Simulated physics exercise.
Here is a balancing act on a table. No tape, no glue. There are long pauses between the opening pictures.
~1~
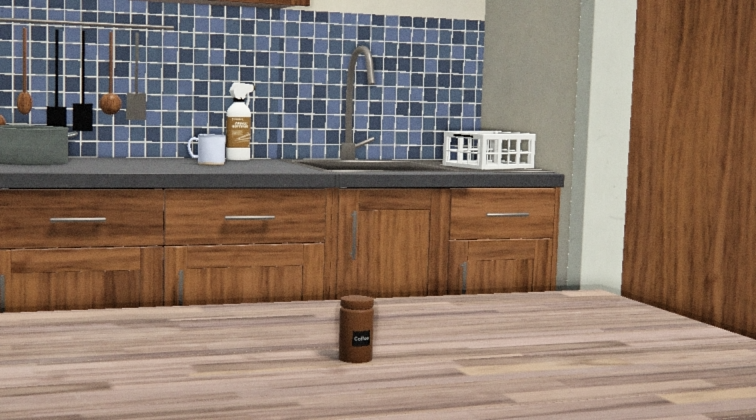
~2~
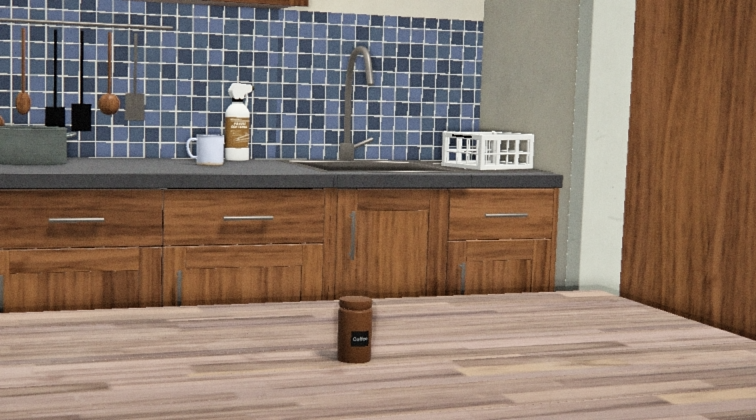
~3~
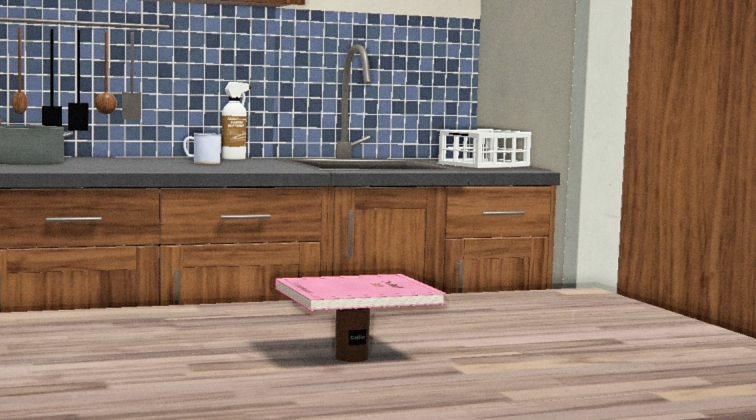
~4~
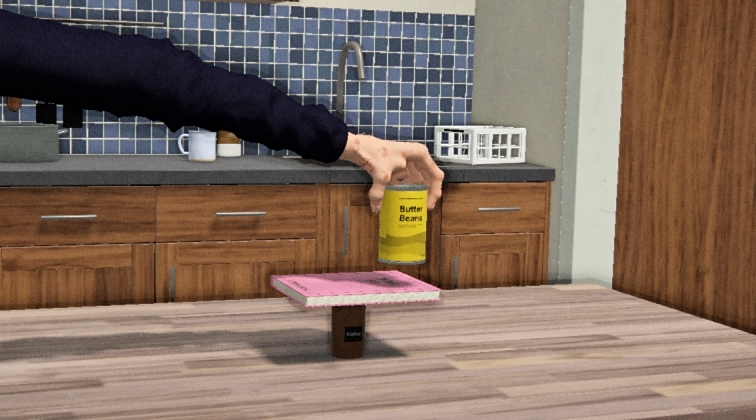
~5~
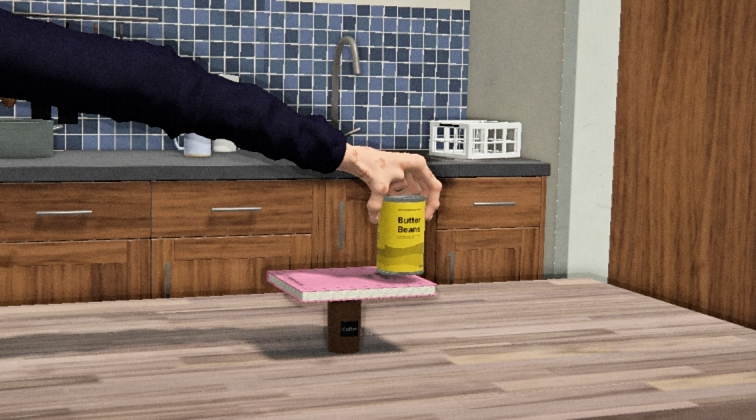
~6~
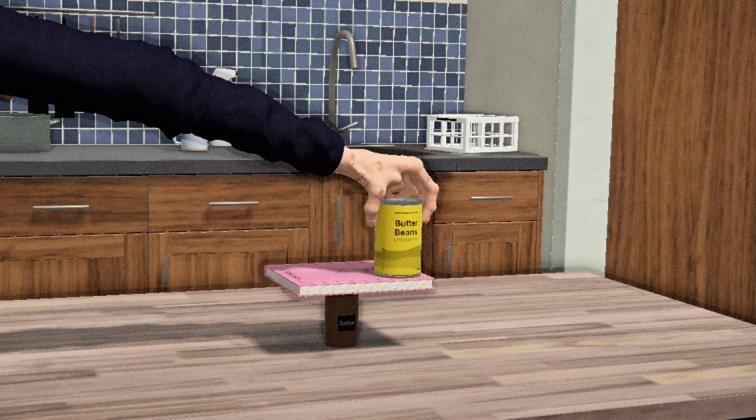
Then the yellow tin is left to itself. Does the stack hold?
Outcome: The stack comes apart.
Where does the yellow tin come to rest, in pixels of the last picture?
Around (505, 330).
Then, 0.40 s on from there, yellow tin now fallen; pink book turned 51° from how it was put.
Then, 0.50 s on from there, pink book turned 51° from how it was put.
Then, 0.60 s on from there, pink book now fallen; brown shaker shifted about its own width.
Then, 0.80 s on from there, brown shaker shifted about its own width.
In the end, fallen, pink book and yellow tin; moved from the start, brown shaker. At the end, from the last picture's camera, yellow tin near (505, 330). The stack gives way.
